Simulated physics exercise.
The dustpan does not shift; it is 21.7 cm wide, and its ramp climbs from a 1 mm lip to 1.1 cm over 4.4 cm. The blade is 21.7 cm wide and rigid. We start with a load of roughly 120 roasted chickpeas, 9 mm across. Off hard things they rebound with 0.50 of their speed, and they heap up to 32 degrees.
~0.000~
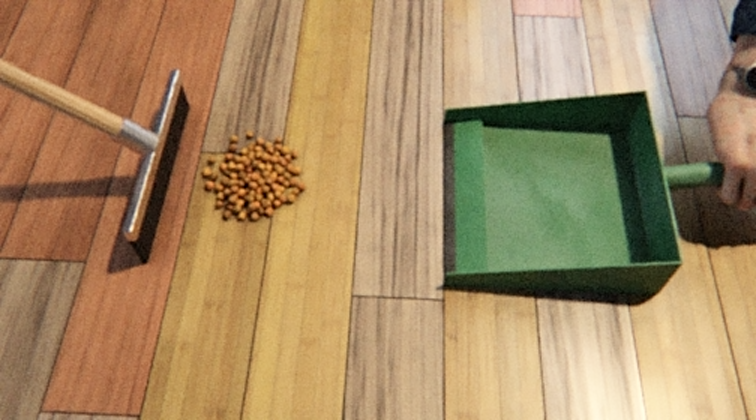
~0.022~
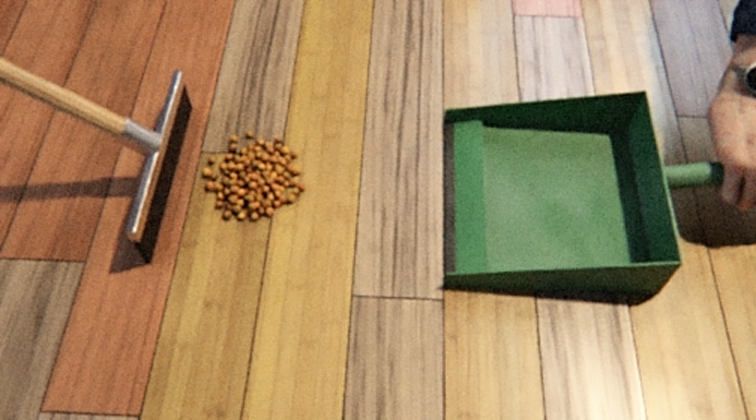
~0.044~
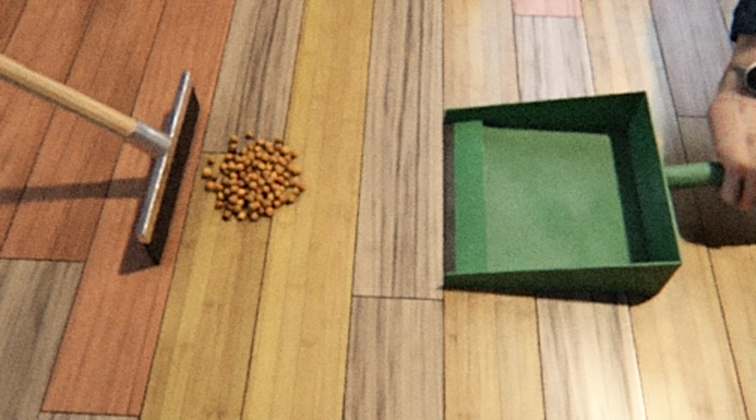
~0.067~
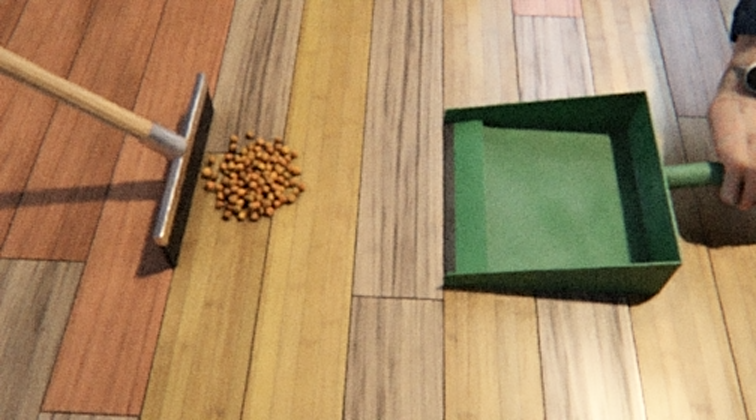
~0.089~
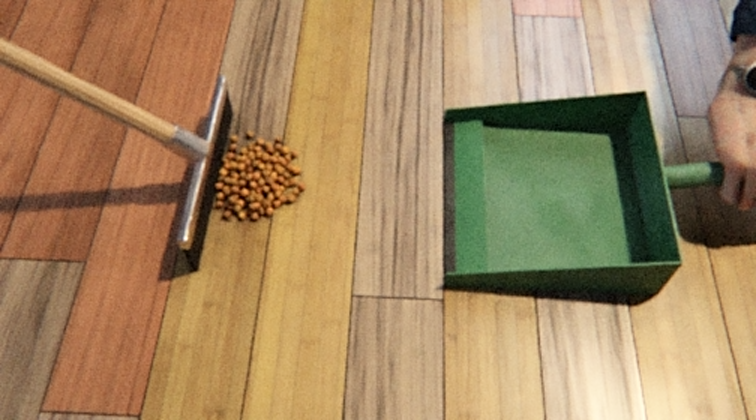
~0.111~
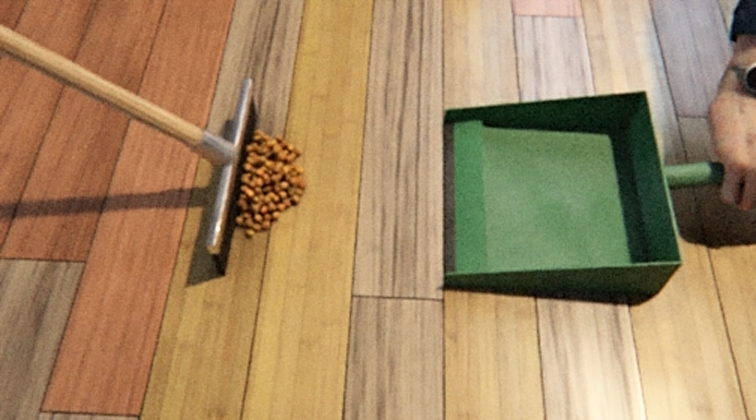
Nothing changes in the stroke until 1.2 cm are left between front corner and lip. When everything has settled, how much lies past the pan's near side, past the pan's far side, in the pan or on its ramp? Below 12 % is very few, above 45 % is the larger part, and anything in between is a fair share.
Past the pan's near side: Very few, past the pan's far side: Very few, in the pan or on its ramp: The larger part.
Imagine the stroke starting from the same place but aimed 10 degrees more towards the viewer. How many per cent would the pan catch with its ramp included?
About 60 percent would end up there.
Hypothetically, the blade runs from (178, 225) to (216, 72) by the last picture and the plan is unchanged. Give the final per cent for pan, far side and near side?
Pan 40 % / far 20 % / near 0 %.
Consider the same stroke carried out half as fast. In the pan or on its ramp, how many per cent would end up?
Near 60 %.
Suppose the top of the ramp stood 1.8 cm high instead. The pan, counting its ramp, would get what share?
Estimated share: Around 55 in a hundred.
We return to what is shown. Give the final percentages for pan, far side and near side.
Tally in %: Near side 5; far side 5; pan 60.
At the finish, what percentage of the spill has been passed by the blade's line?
Estimate: Near 0 %.
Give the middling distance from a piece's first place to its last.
It works out to roughly 32 cm.
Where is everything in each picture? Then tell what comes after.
Blade from (131, 235) to (176, 79), moved 0.0 cm, 0 of the pieces shifted so far; middle of the pieces at (258, 174); pan at (560, 203), in the first frame.
Blade from (134, 235) to (179, 80), moved 0.3 cm, 0 of the pieces shifted so far; middle of the pieces at (258, 174), in the second frame.
Blade from (144, 237) to (188, 81), moved 1.4 cm, 0 of the pieces shifted so far; middle of the pieces at (258, 174), in the third frame.
Blade from (161, 240) to (203, 83), moved 3.1 cm, 0 of the pieces shifted so far; middle of the pieces at (258, 174), in the fourth frame.
Blade from (184, 243) to (223, 85), moved 5.5 cm, 11 of the pieces shifted so far; middle of the pieces at (258, 174), in the fifth frame.
Blade from (214, 248) to (248, 89), moved 8.5 cm, 114 of the pieces shifted so far; middle of the pieces at (267, 182); pan at (560, 203). The blade's pace is about 1.39 m/s, heading 7 degrees towards the viewer's side, in the sixth frame.
After 0.20 s, middle of the blade 11 cm from the lip; 0 % over the lip, far side 5 %, near side 5 %.
Then, at 0.27 s, middle of the blade 3 cm from the lip; 30 % over the lip, far side 5 %, near side 5 %.
Then, at 0.47 s, middle of the blade 1 cm from the lip; 75 % over the lip, far side 5 %, near side 5 %.
In the end, at 1.3 s, near side 5 %, far side 5 %, pan 60 %, in front of the lip or behind the blade 25 %.
